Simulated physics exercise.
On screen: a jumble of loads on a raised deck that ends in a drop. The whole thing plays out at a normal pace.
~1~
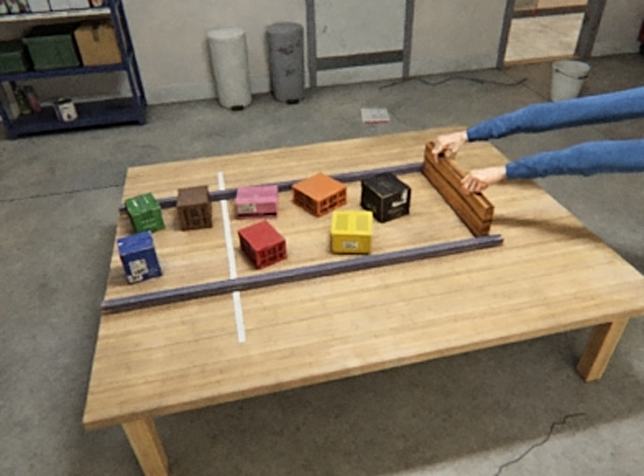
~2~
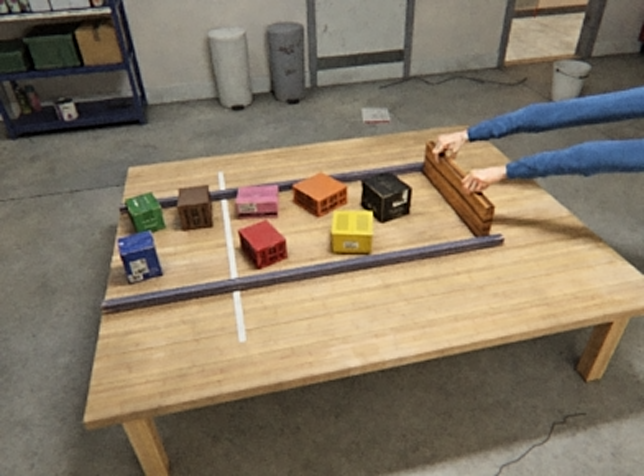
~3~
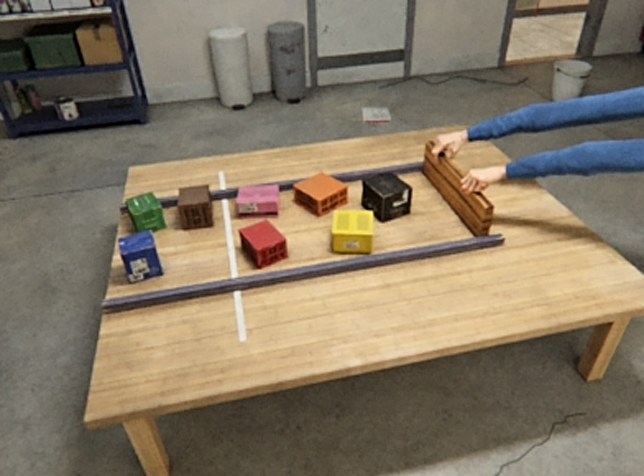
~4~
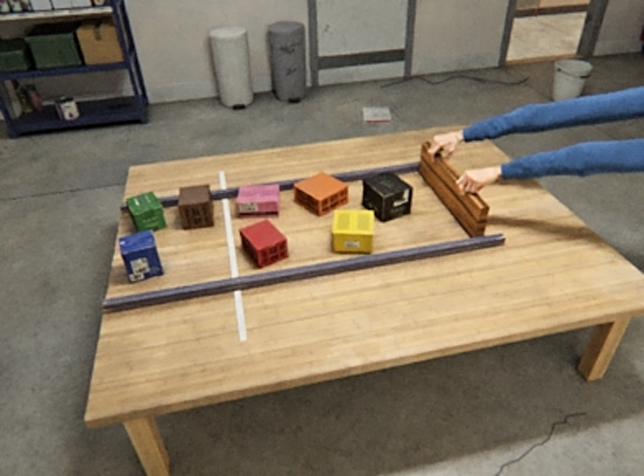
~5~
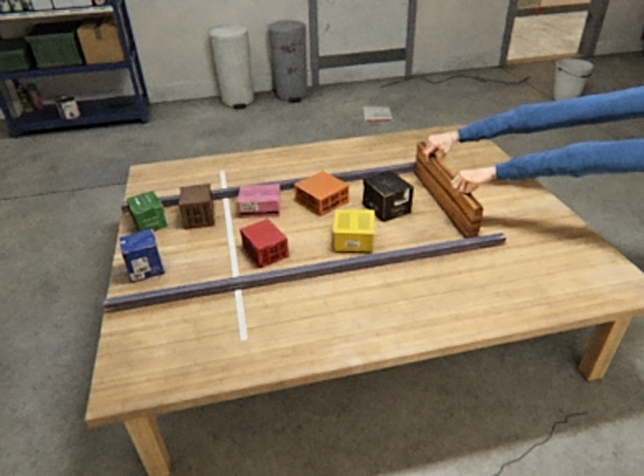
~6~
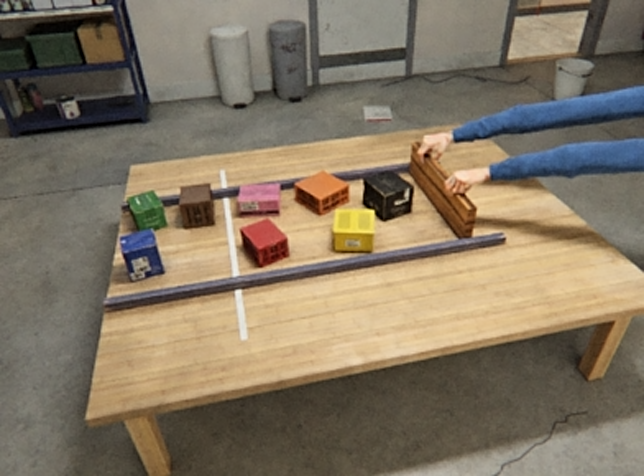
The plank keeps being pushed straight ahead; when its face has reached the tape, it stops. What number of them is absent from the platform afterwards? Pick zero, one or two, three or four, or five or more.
One or two of them.
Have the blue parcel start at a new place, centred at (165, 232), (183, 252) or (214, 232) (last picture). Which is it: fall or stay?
Taking the starts in order, it keeps its place, then keeps its place, then keeps its place.
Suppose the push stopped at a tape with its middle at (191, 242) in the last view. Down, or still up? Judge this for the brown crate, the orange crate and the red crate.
Taking them in turn: Brown crate ends up off it, orange crate is still there, red crate is still there.
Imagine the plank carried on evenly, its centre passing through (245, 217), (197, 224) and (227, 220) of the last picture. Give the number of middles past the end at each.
2; 4; 2.
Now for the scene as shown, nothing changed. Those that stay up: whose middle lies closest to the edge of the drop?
It's the pink parcel that ends nearest.
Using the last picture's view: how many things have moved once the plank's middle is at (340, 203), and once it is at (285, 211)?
Moved so far: 4, later 7.
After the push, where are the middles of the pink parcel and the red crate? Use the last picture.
The first ends close to (130, 215), the second close to (170, 255).
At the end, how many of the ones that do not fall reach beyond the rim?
Looks like 1 of them.
A little later, none off yet; green parcel at rest near (147, 212); blue parcel at rest near (142, 255); brown crate at rest near (198, 206).
Next, none off yet; green parcel shifted a little near (136, 211); blue parcel at rest near (142, 255); brown crate shifted about its own width near (167, 209).
When it is over, the number that fall off is one or two; down, brown crate and green parcel.
